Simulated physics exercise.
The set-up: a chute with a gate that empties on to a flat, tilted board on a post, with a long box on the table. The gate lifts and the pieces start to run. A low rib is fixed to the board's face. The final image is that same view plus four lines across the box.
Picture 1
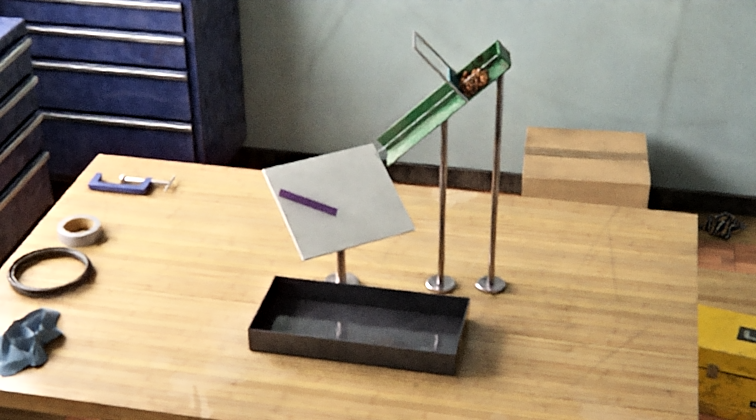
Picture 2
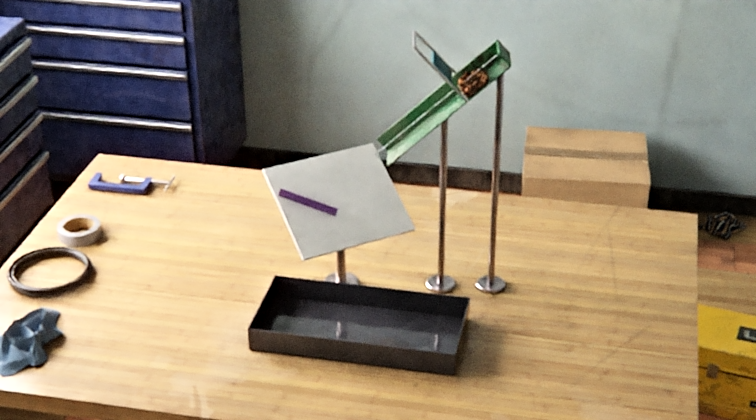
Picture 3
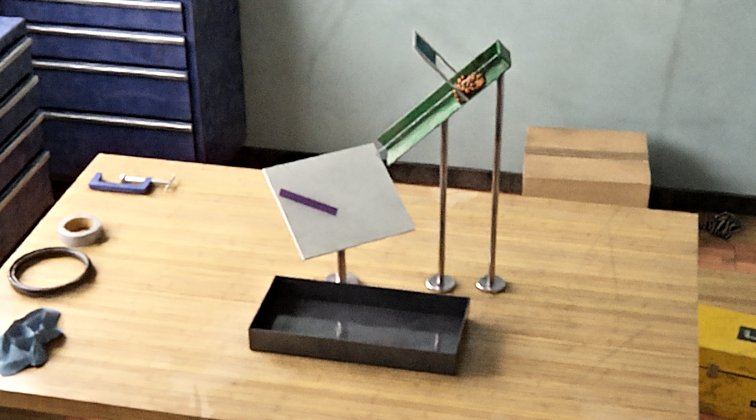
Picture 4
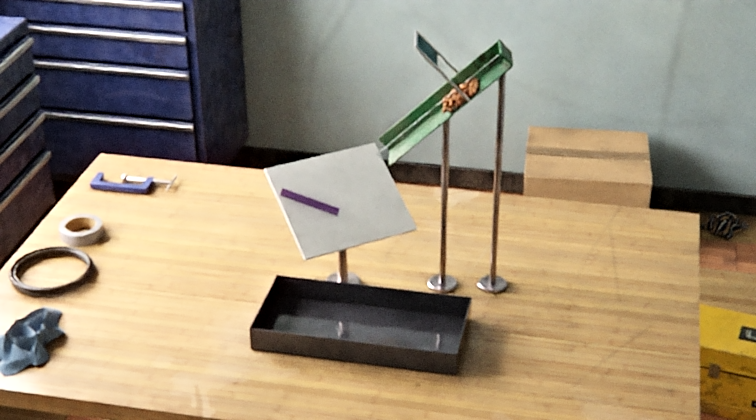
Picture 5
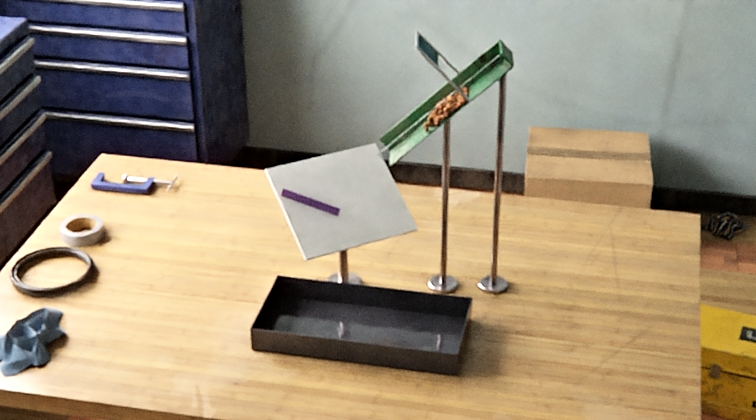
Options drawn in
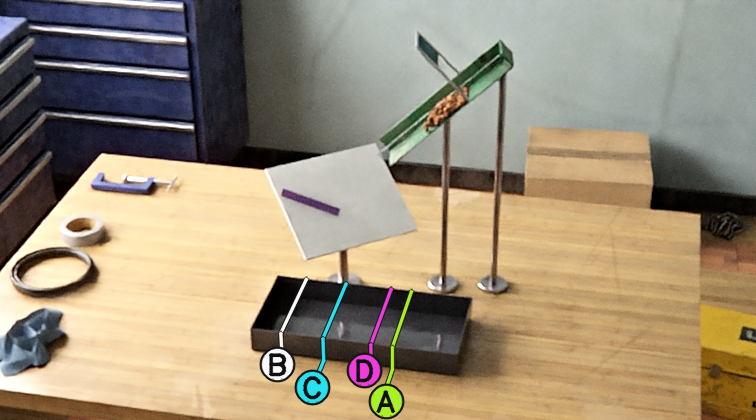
A green chute's gate lifts, and small brown pieces slide down leftward inside the chute.
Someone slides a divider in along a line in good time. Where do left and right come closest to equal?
D.
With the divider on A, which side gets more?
More lands on the left.
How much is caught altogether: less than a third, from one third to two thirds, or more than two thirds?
About that: More than two thirds.
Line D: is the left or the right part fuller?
More lands on the left.
On the marked copy, line A crosses the front rim at (392, 346); line B crosses the front rim at (281, 332); line C crosses the front rim at (323, 337); line D crosses the front rim at (371, 343).
Choosing A, of what is caught, all but a few on the left of the divider, only a few on the right.
Choosing B, of what is caught, none at all on the left of the divider, the whole lot on the right.
Choosing C, of what is caught, a small share on the left of the divider, all but a few on the right.
Choosing D, of what is caught, close to two thirds on the left of the divider, close to a third on the right.
